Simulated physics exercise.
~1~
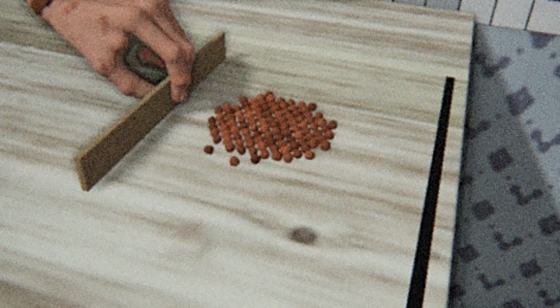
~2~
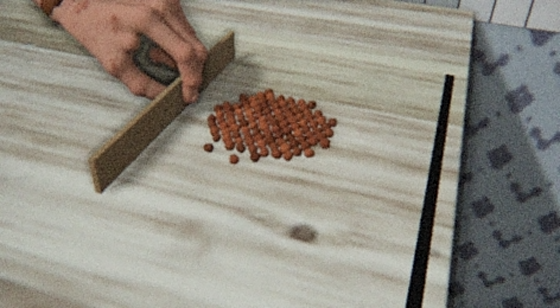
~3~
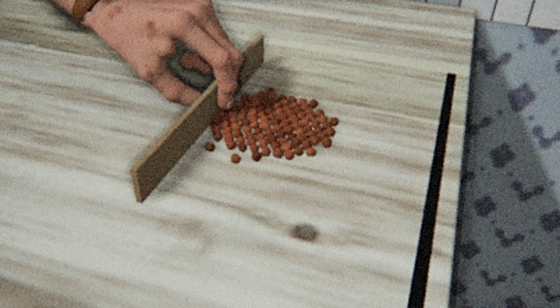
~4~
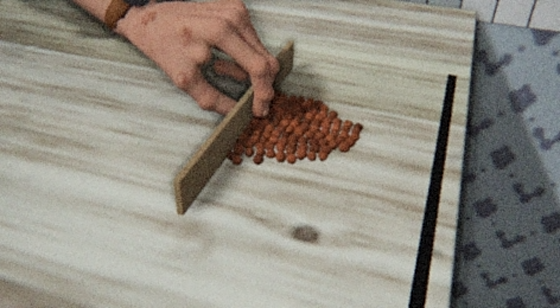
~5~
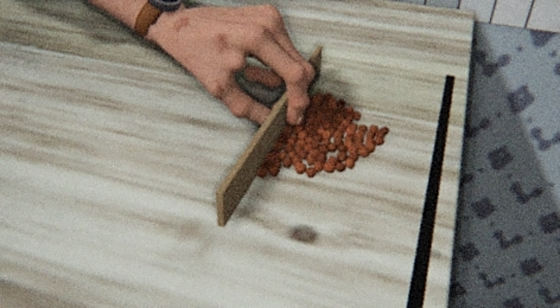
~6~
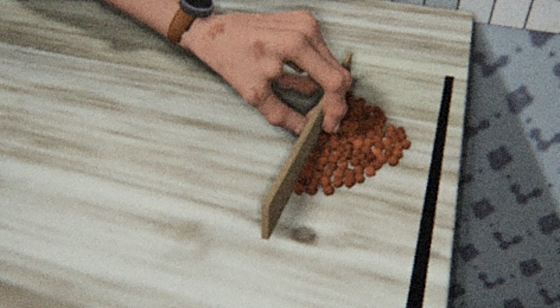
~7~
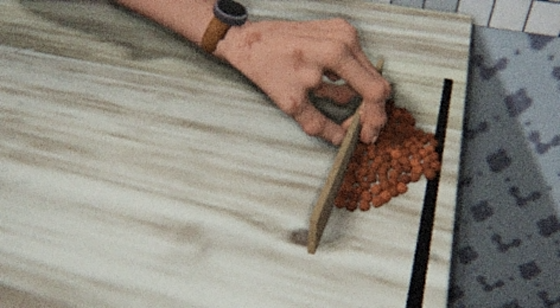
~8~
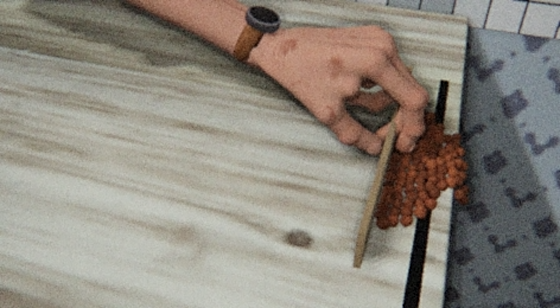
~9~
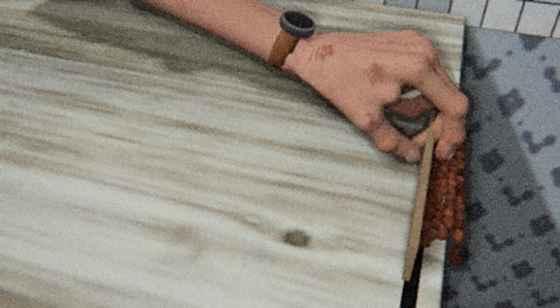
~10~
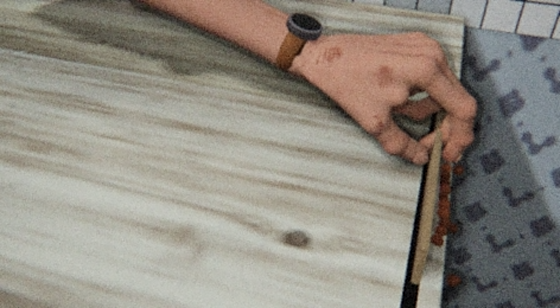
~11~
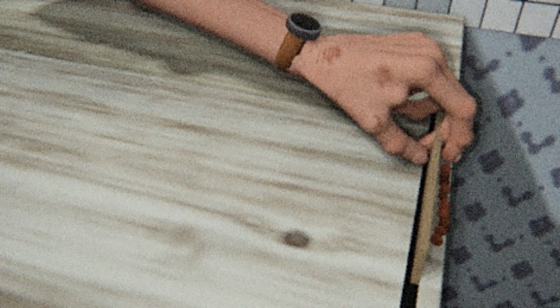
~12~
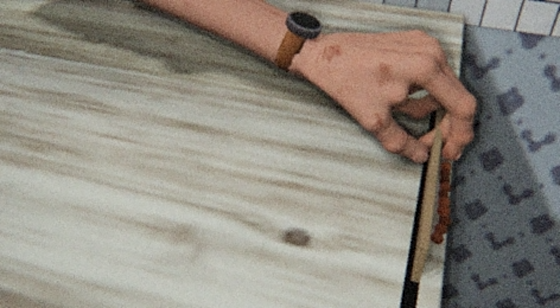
A hand holding a piece of card upright sweeps a patch of small reddish-brown pieces rightward across a pale wooden table, pushing them over a strip of black tape and mostly off the edge, then stops at the tape with a few pieces still beside the card.
